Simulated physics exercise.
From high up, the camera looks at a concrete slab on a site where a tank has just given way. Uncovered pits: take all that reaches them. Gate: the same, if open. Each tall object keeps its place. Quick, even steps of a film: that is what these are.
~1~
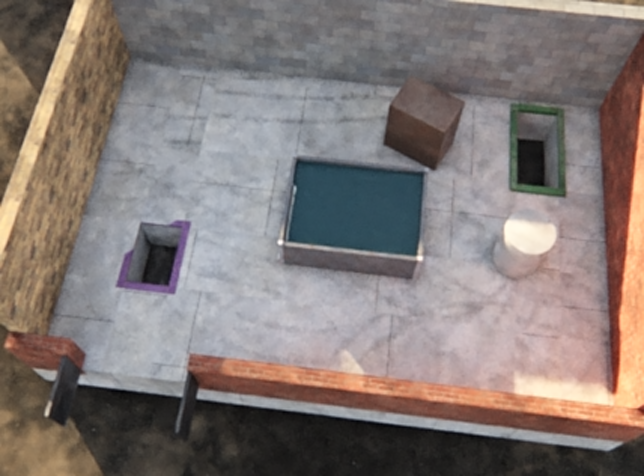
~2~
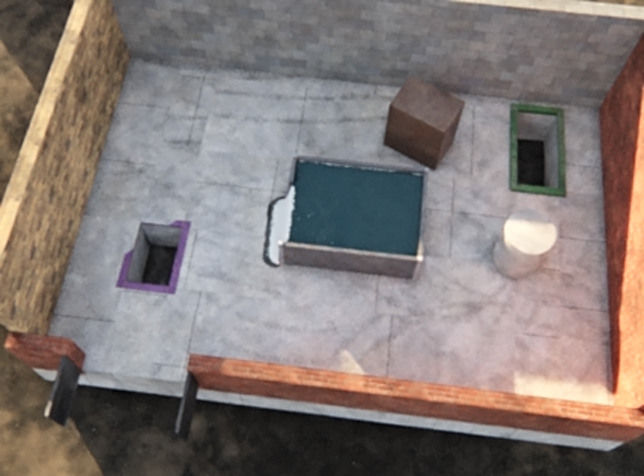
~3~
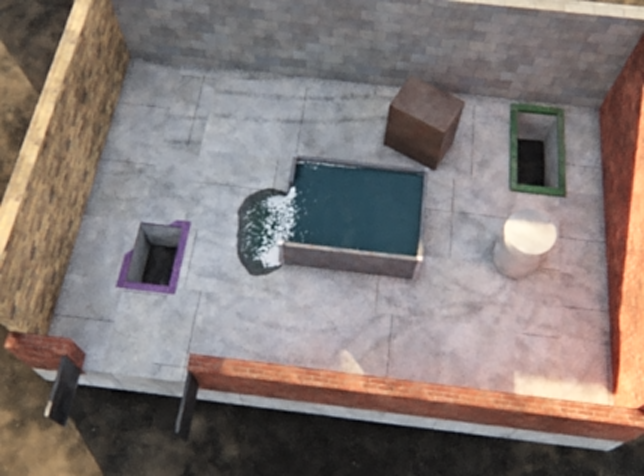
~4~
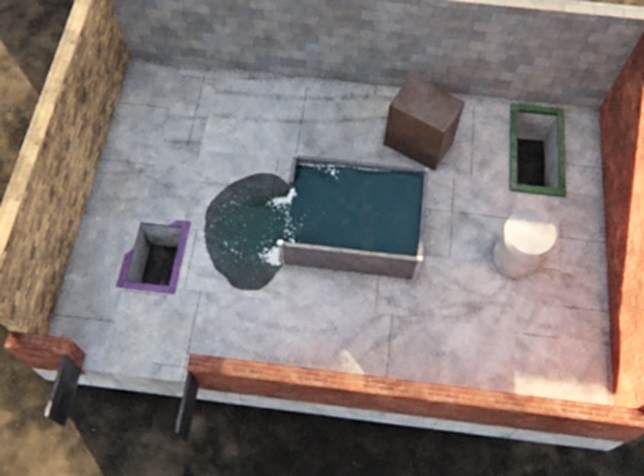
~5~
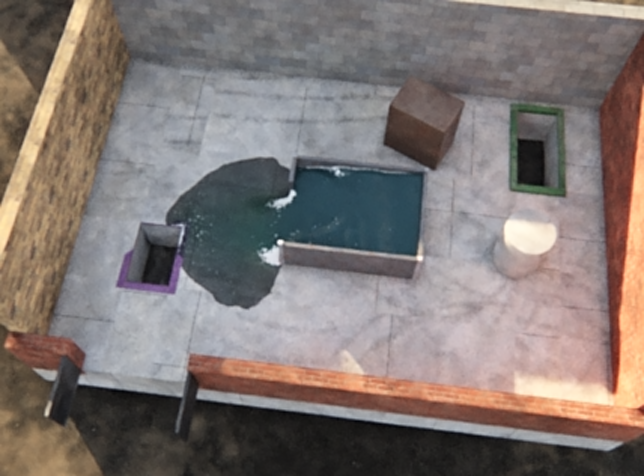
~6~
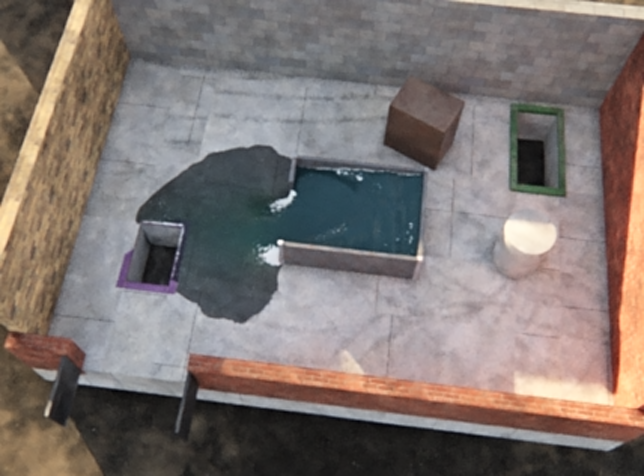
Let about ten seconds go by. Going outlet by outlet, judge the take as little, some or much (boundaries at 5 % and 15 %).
My judgement: The gate ends up with much, the purple pit ends up with much, the green pit ends up with little.
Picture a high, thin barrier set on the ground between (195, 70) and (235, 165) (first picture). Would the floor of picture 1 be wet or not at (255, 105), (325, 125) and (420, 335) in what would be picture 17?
Result in the order given: Unaffected, unaffected, unaffected.
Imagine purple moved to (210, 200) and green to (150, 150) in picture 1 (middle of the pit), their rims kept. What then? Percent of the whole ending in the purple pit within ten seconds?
Share, purple pit, approx.: 50 in a hundred.
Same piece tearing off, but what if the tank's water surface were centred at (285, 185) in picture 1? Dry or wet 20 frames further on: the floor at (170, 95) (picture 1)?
Verdict: Flooded.
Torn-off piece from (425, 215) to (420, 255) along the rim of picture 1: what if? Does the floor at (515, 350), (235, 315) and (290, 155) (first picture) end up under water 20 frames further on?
In that order: Wet, free of water, no water.
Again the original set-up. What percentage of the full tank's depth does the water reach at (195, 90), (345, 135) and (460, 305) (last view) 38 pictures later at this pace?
The three come to some 8, 4 and 0 per cent respectively.
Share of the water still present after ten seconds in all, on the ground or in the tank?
I'd say around 46 per cent.
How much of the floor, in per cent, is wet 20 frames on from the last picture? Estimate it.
Close to 30 in a hundred, I think.
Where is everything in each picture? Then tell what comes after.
The first picture shows still water in the tank at (355, 208).
In the second picture, water pours out at (289, 225) and has run to (269, 260).
In the third picture, the front is at (250, 201), out from the gap at (289, 226).
In the fourth picture, the front is at (211, 213), out from the gap at (289, 227).
In the fifth picture, water pours out at (289, 227) and has run to (171, 225).
In the sixth picture, water pours out at (289, 227) and has run to (142, 221).
A moment on, water covers 20 % of the floor; the gate 0 %, the purple pit 7 %, the green pit 0 %.
Next, water covers 30 % of the floor; the gate 2 %, the purple pit 14 %, the green pit 0 %.
Then, water covers 30 % of the floor; the gate 5 %, the purple pit 21 %, the green pit 0 %.
Later, water covers 45 % of the floor; the gate 12 %, the purple pit 30 %, the green pit 0 %.
In the end, water covers 55 % of the floor; the gate 18 %, the purple pit 36 %, the green pit 0 %.
